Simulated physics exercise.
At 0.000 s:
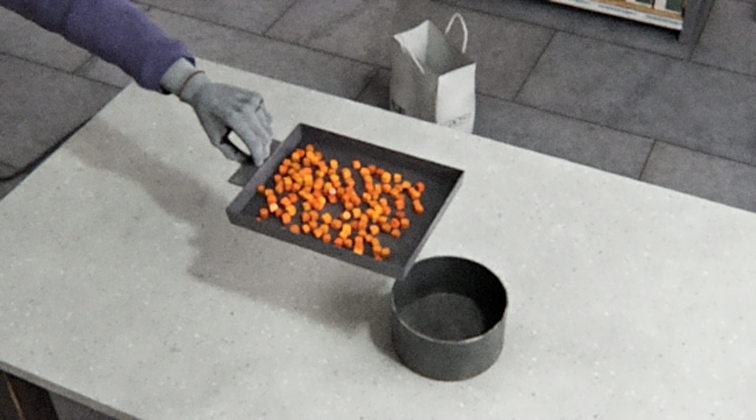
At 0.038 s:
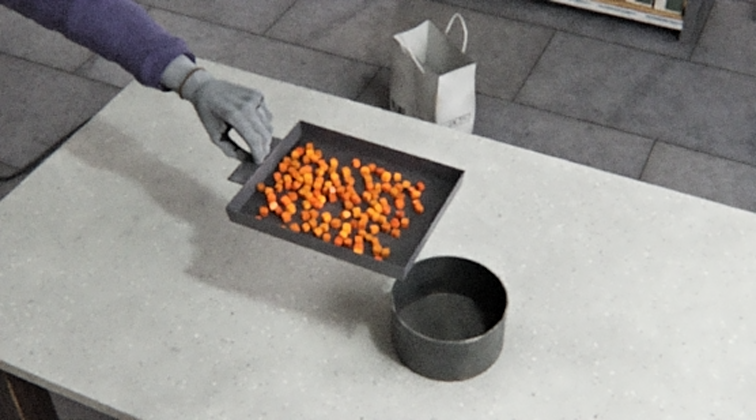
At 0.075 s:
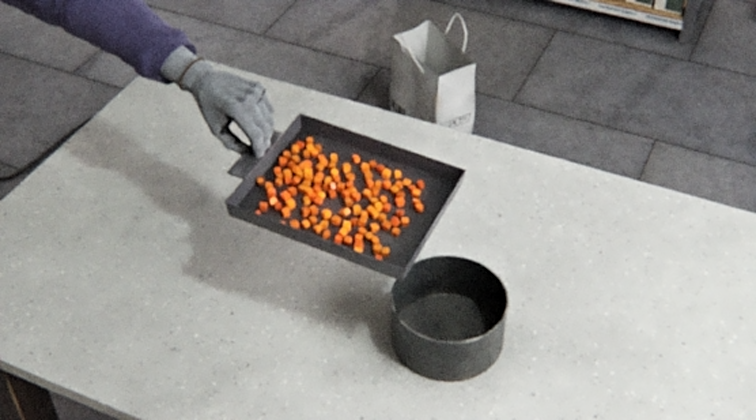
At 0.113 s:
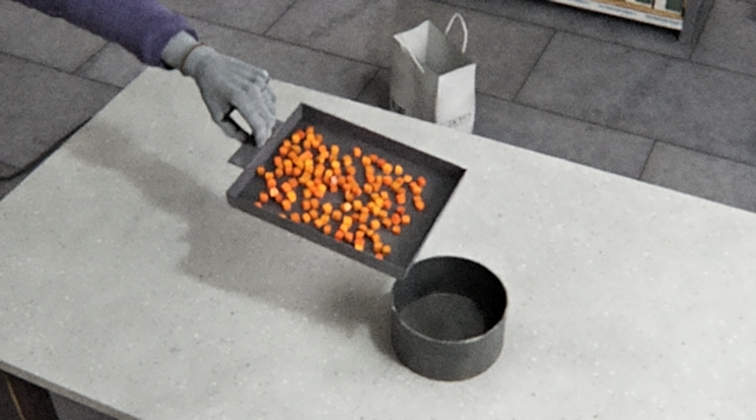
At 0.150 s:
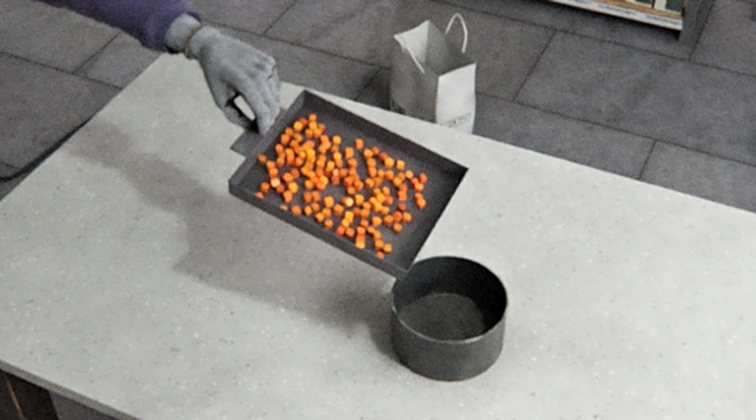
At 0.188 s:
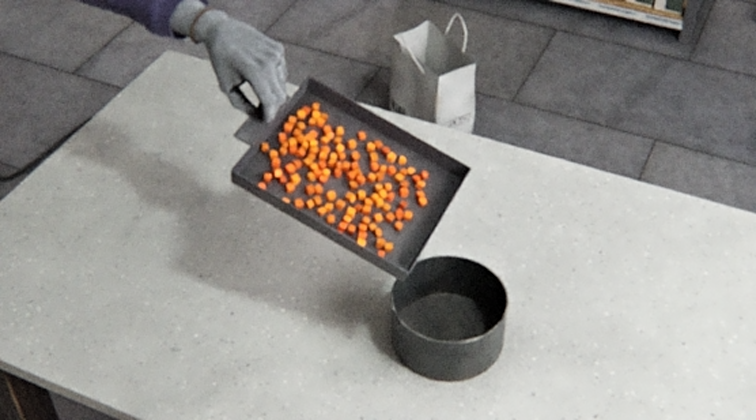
At first, a gray-gloved hand in a purple sleeve holds a dark tray of orange carrot cubes level above a pale counter, beside a round black pot. Then the hand rises, slowly at first and then faster, tilting the tray down toward the pot while the cubes stay spread across it.
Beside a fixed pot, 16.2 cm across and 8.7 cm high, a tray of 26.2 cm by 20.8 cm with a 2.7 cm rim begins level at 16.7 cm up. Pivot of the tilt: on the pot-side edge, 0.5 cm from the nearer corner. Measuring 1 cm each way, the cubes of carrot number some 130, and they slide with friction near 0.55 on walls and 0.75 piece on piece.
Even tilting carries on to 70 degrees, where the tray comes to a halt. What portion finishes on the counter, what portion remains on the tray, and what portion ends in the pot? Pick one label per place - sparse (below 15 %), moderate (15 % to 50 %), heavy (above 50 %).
Counter: Moderate; tray: Moderate; pot: Moderate.
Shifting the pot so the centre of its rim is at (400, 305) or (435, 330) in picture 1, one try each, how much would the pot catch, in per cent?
That gives roughly 5 per cent and then 30 per cent.
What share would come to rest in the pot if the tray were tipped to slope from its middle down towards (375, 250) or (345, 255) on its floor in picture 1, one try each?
Near 0 and 0 percent, in that order.
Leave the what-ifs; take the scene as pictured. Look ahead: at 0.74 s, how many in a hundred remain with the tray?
I'd put it at roughly 45 per cent.
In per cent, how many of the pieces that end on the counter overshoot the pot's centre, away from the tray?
Roughly 100 percent of the spill.
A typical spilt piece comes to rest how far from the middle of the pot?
Roughly 28 cm from the centre.
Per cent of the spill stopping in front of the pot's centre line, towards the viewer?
Some 70 per cent.
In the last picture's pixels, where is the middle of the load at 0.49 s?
The middle of the load should be at about (412, 183) by then.
After 0.37 s, tilt 46 degrees; the tray holds 100 %, the pot 0 %.
After 0.49 s, tilt 64 degrees; the tray holds 100 %, the pot 0 %.
Then, at 0.74 s, tilt 70 degrees; the tray holds 45 %, the pot 15 %.
At rest (2.0 s), counter 35 %, tray 40 %, pot 25 %.
